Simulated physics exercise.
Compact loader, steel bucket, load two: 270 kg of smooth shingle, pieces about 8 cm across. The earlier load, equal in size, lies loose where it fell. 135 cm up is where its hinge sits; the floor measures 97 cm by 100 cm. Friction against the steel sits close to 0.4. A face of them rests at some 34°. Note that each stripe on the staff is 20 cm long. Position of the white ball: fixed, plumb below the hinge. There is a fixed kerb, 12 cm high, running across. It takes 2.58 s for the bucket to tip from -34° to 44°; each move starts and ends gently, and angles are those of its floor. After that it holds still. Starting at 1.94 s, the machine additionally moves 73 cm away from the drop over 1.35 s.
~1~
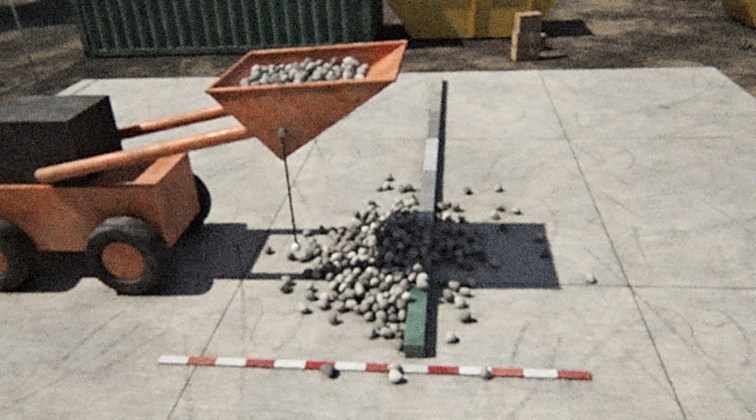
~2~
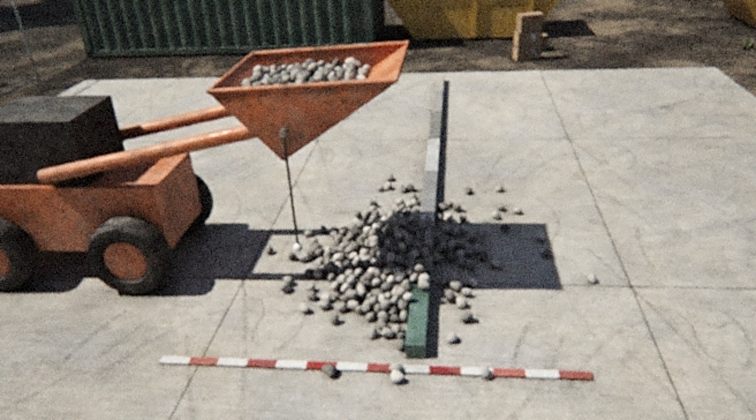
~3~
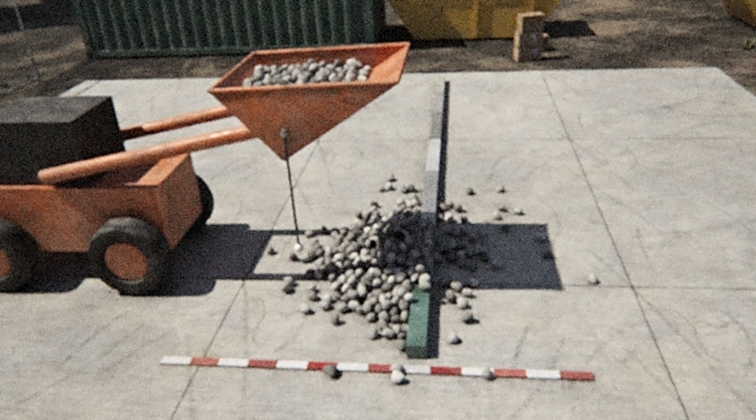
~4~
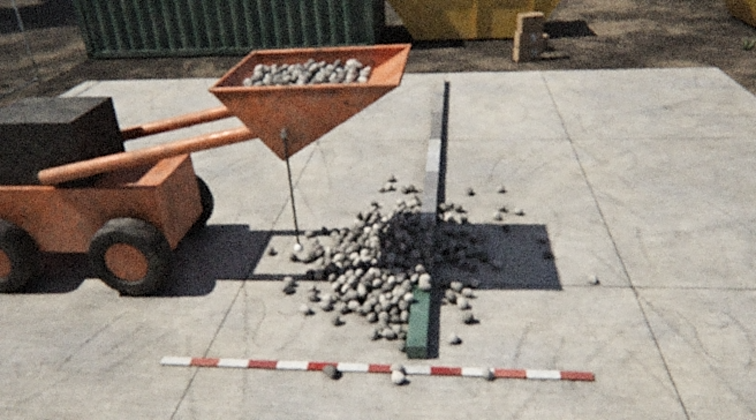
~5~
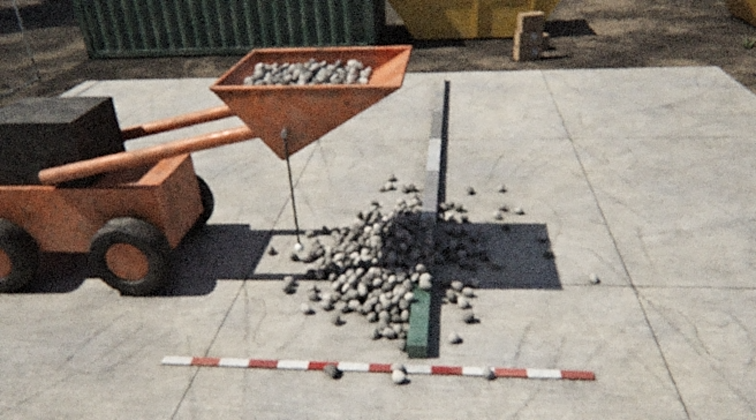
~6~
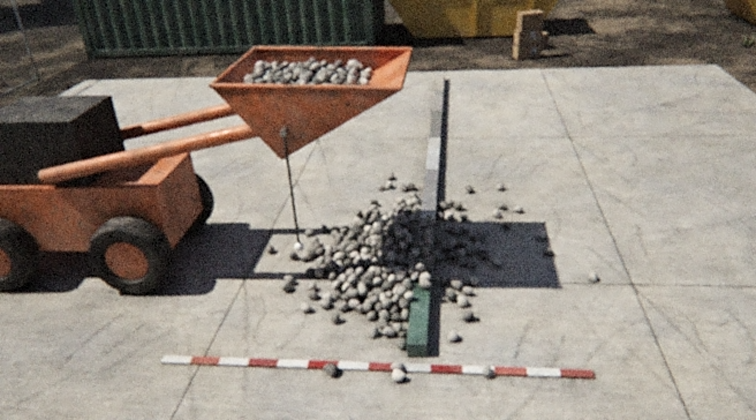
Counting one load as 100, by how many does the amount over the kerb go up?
By about 54 out of 100.
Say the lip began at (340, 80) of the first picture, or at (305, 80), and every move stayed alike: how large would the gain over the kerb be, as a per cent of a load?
Case one about 5 %, case two about 0 %.
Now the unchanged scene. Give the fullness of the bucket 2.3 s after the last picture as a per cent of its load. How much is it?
I'd say about 0 per cent.
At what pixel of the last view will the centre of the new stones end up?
I'd put their centre close to (437, 252).
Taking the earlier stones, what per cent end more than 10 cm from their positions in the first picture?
About 15 %.
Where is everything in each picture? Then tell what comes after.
In the first picture, the bucket is at -34°, its lip at (396, 80); the top of the load is at (305, 69). The earlier load is highest near (408, 240), 23 cm above ground level, 89 % on this side of the kerb, 11 % over the kerb.
The second picture shows lip at (397, 80), floor tilted -34°, highest stones at (307, 70).
In the third picture, the bucket is at -33°, its lip at (399, 82); the top of the load is at (300, 72).
The fourth picture shows lip at (400, 84), floor tilted -32°, highest stones at (301, 72).
The fifth picture shows lip at (401, 86), floor tilted -31°, highest stones at (291, 71).
In the sixth picture, the bucket is at -29°, its lip at (402, 88); the top of the load is at (284, 70).
Then, 1.6 s after the last picture the floor is at 32°; in per cent of one load, 85 in the bucket, 104 on this side of the kerb, 11 over the kerb; the foremost stones are at (524, 223).
Then, 2.3 s after the last picture the floor is at 44°; in per cent of one load, 0 in the bucket, 141 on this side of the kerb, 59 over the kerb; the foremost stones are at (567, 257).
Then, 3.4 s after the last picture the floor is at 44°; in per cent of one load, 0 in the bucket, 136 on this side of the kerb, 64 over the kerb; the foremost stones are at (652, 263).
Then, 5.9 s after the last picture the floor is at 44°; in per cent of one load, 0 in the bucket, 136 on this side of the kerb, 64 over the kerb; the foremost stones are at (653, 263). Net gain over the kerb, 54.
